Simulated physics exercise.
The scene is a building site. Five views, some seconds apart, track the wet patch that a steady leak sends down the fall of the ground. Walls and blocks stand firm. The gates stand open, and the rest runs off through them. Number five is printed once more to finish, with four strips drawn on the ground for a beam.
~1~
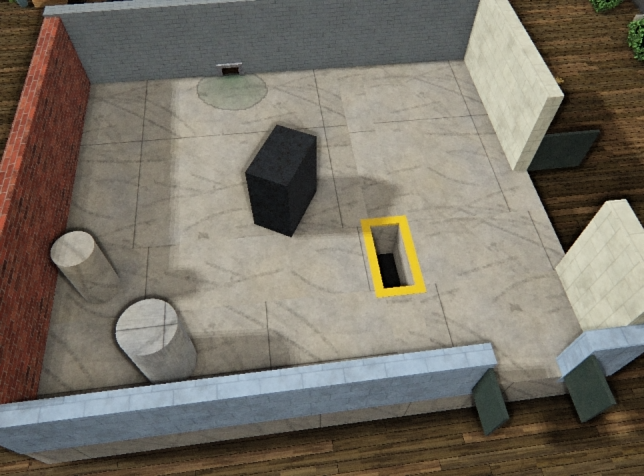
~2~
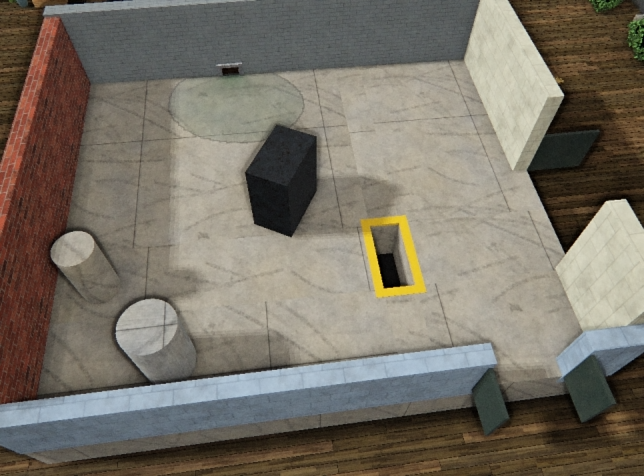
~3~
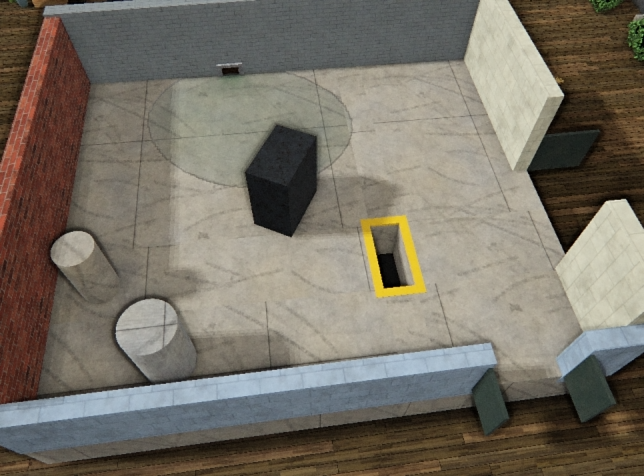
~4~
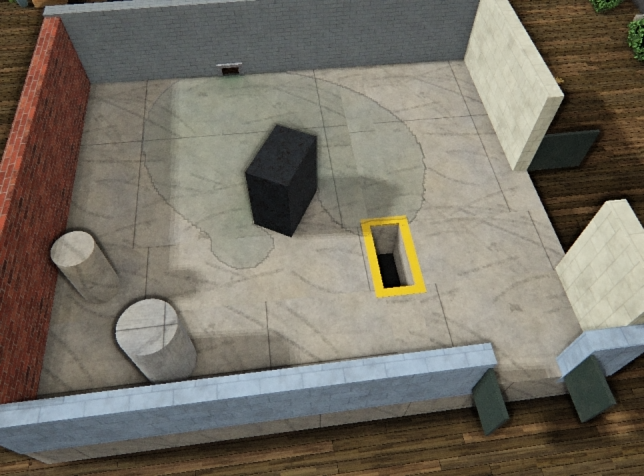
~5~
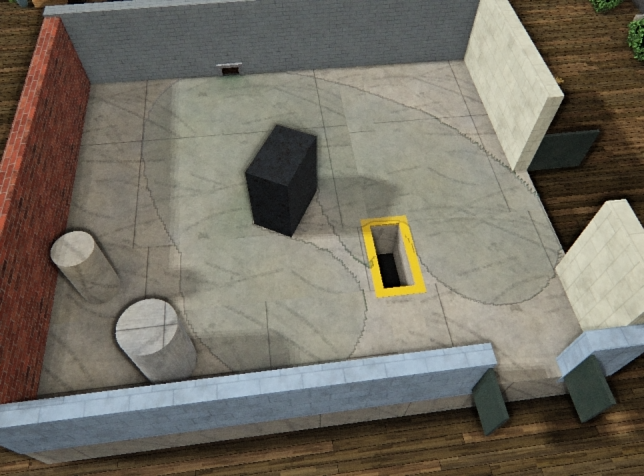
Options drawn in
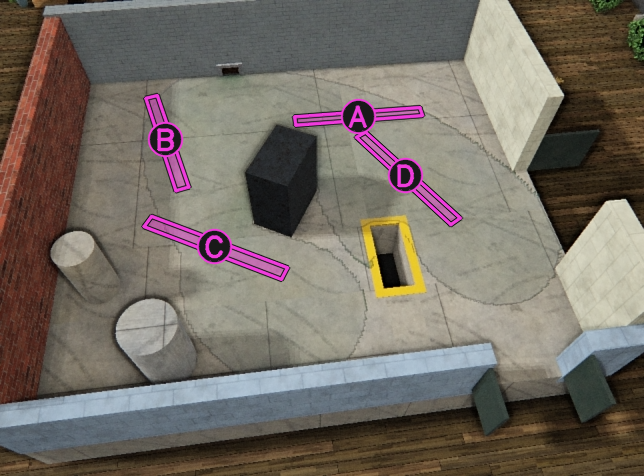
A walled yard with a pale, cracked floor, seen from high above at a slant, fills the view, with a grey wall behind, red brick at left, light blue in front and cream sections at right. A black block stands near the middle, two pale cylinders at lower left, and a yellow-edged pit right of centre. From the back wall's small opening, a thin greenish sheet of water spreads forward around the block and reaches the pit.
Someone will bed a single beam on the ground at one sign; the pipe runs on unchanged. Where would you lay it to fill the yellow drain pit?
C works best here.
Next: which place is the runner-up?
Here it is place D.
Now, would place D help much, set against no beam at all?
Yes.
On the marked copy, A from (295, 120) to (421, 111); B from (151, 96) to (182, 188); C from (147, 221) to (284, 273); D from (361, 134) to (455, 221).
For place A, about 16 % of the stream runs into the yellow drain pit, about 84 % out by the gates.
For place B, about 17 % of the stream runs into the yellow drain pit, about 83 % out by the gates.
For place C, about 34 % of the stream runs into the yellow drain pit, about 65 % out by the gates.
For place D, about 25 % of the stream runs into the yellow drain pit, about 75 % out by the gates.
